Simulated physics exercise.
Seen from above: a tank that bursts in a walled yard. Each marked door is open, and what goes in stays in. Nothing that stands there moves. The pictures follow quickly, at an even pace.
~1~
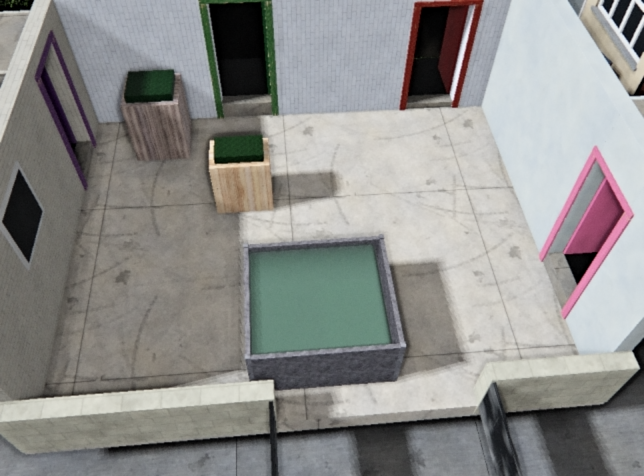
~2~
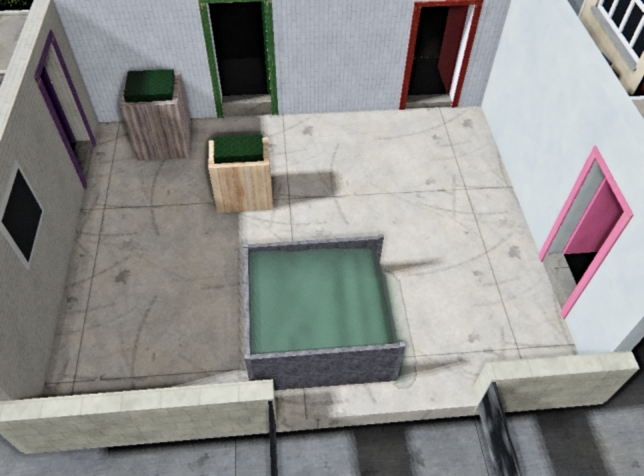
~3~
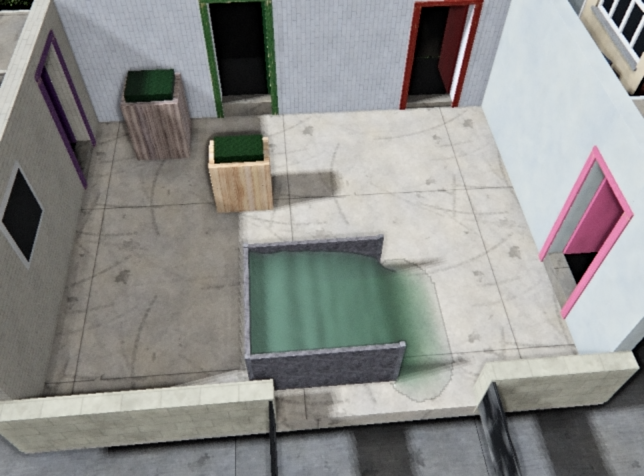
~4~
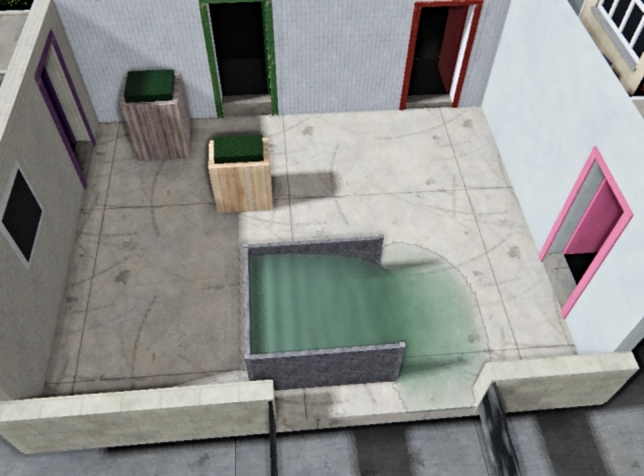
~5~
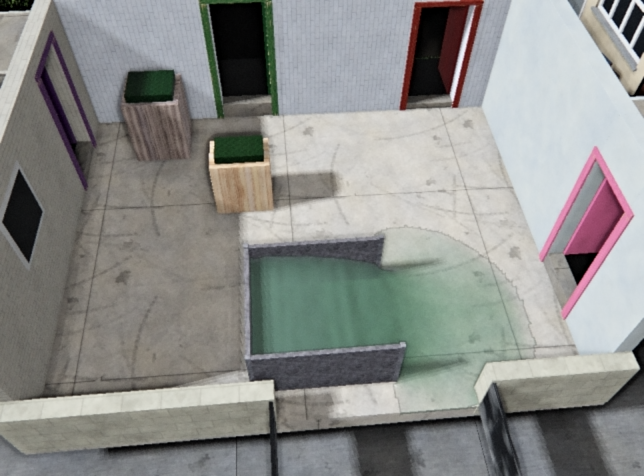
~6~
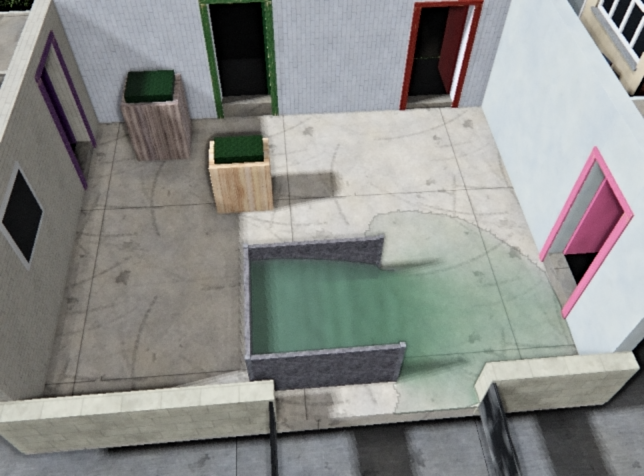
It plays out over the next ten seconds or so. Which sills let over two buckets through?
One by one: The purple door holds within the limit; the green door holds within the limit; the red door floods; the pink door floods.
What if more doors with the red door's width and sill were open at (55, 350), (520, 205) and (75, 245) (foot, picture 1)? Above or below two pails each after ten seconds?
As listed: Holds, floods, holds.
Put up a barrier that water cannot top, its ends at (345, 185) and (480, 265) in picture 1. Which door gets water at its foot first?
That is the pink one.
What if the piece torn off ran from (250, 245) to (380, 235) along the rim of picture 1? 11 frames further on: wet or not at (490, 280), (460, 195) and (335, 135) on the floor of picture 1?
In that order: Not flooded, covered, awash.
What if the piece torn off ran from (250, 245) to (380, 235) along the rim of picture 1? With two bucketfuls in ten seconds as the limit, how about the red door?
In short: The red door takes more.
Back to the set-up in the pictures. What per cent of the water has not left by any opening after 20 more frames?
Roughly 84 per cent.
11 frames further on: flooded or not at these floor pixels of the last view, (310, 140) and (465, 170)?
In turn: No water, under water.
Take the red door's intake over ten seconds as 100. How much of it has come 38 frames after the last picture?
I make it 100 per cent.
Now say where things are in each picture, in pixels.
In the first frame, the tank at (320, 296) is whole and still.
In the second frame, the front is at a hidden place, out from the gap at (384, 314).
In the third frame, the front is at a hidden place, out from the gap at (384, 315).
In the fourth frame, water pours out at (383, 317) and has run to a hidden place.
In the fifth frame, water pours out at (384, 317) and has run to (529, 354).
In the sixth frame, water pours out at (384, 318) and has run to (573, 347).
A moment on, water covers 25 % of the floor; the purple door not reached, the green door not reached, the red door not reached, the pink door over two buckets in.
Next, water covers 25 % of the floor; the purple door not reached, the green door not reached, the red door not reached, the pink door far over two buckets in.
Then, water covers 40 % of the floor; the purple door not reached, the green door not reached, the red door over two buckets in, the pink door far over two buckets in.
Later, water covers 60 % of the floor; the purple door not reached, the green door wet at the sill, nothing in, the red door far over two buckets in, the pink door far over two buckets in.
In the end, water covers 90 % of the floor; the purple door wet at the sill, nothing in, the green door wet at the sill, nothing in, the red door far over two buckets in, the pink door far over two buckets in.
